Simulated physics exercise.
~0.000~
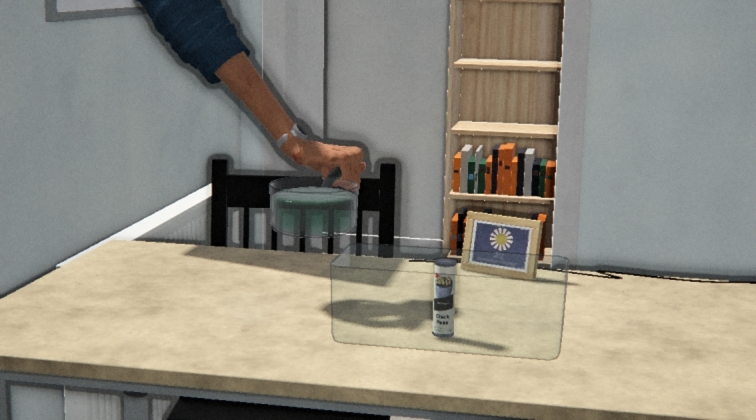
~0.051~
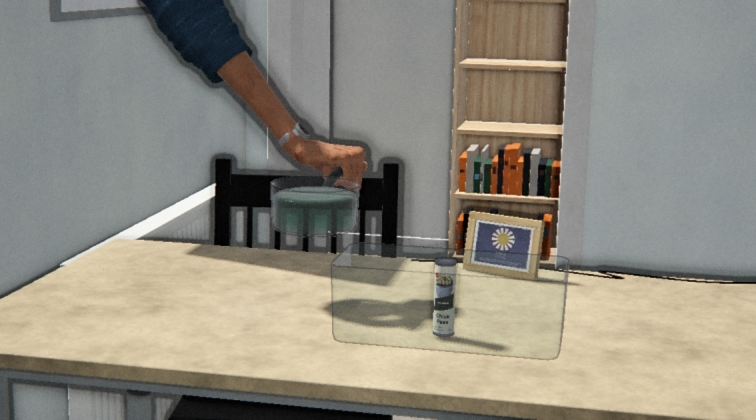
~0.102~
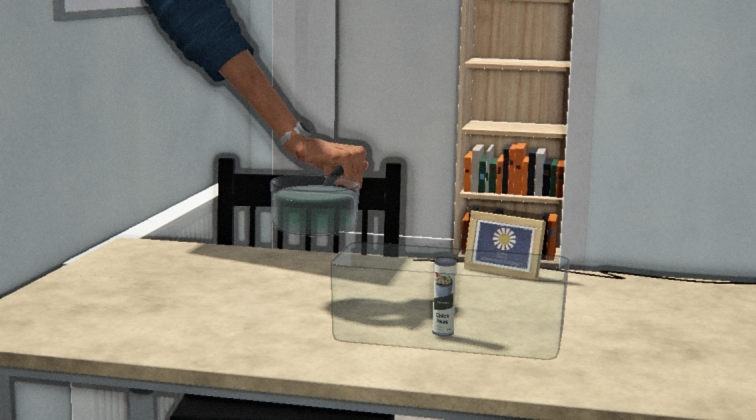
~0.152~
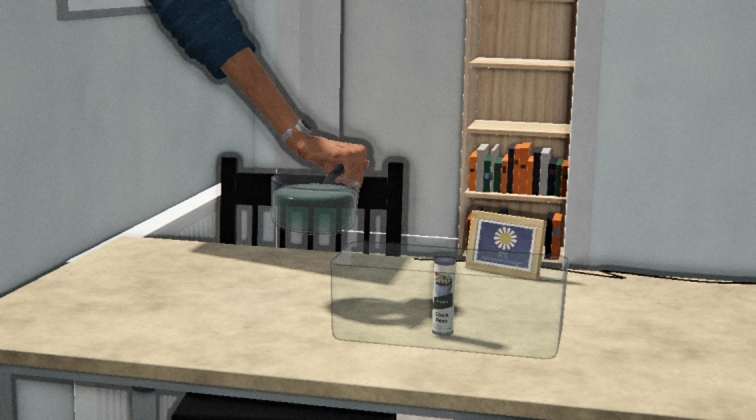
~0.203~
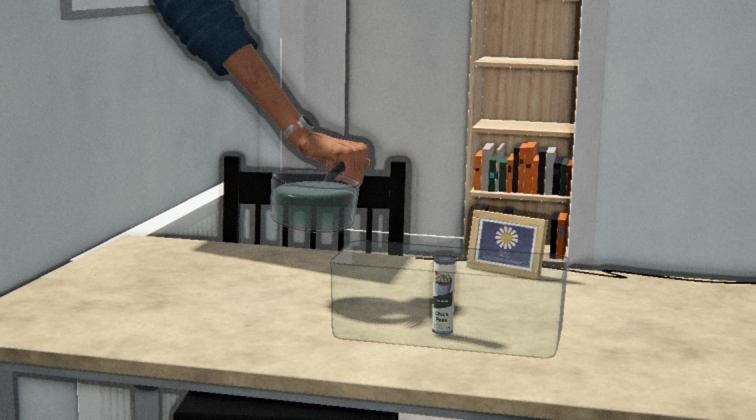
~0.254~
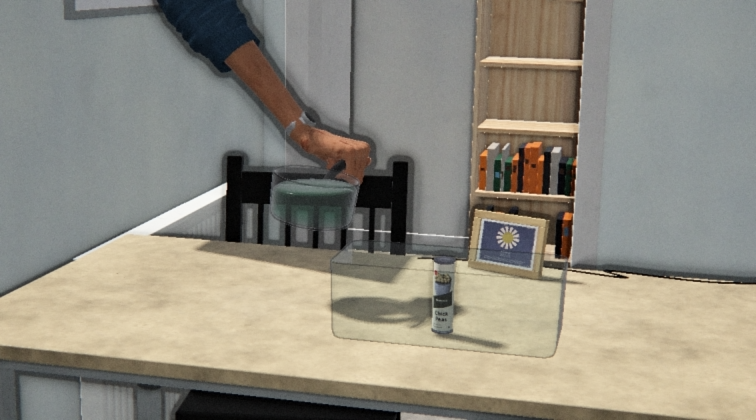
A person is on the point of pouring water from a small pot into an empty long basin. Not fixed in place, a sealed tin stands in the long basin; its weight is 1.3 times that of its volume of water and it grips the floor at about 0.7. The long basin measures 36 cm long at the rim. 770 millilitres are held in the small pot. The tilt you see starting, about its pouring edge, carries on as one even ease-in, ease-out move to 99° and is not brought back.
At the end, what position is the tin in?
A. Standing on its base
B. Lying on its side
The answer is A.
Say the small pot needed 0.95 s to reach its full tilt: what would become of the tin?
Result: Tin upright.
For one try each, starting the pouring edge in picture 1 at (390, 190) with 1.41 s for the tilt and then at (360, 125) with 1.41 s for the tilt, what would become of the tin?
Try 1: Still standing; try 2: Still standing.
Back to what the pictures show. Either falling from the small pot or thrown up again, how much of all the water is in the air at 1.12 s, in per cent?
Roughly 18 %.
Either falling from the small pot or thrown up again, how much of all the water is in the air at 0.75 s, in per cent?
Around 22 in a hundred.
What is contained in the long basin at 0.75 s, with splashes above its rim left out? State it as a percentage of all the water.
I'd estimate some 5 percent of the liquid.
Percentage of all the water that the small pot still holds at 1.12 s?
18 per cent or so.
By 0.75 s the tilt is 55° and 74 per cent is still to pour; the tin stands where it began.
By 1.12 s the tilt is 89° and 18 per cent is still to pour; the tin stands where it began.
By 1.50 s the tilt is 99° and 1 per cent is still to pour; the tin stands where it began.
By 1.91 s the tilt is 99° and 0 per cent is still to pour; the tin stands where it began.
At rest the tin stands where it began.
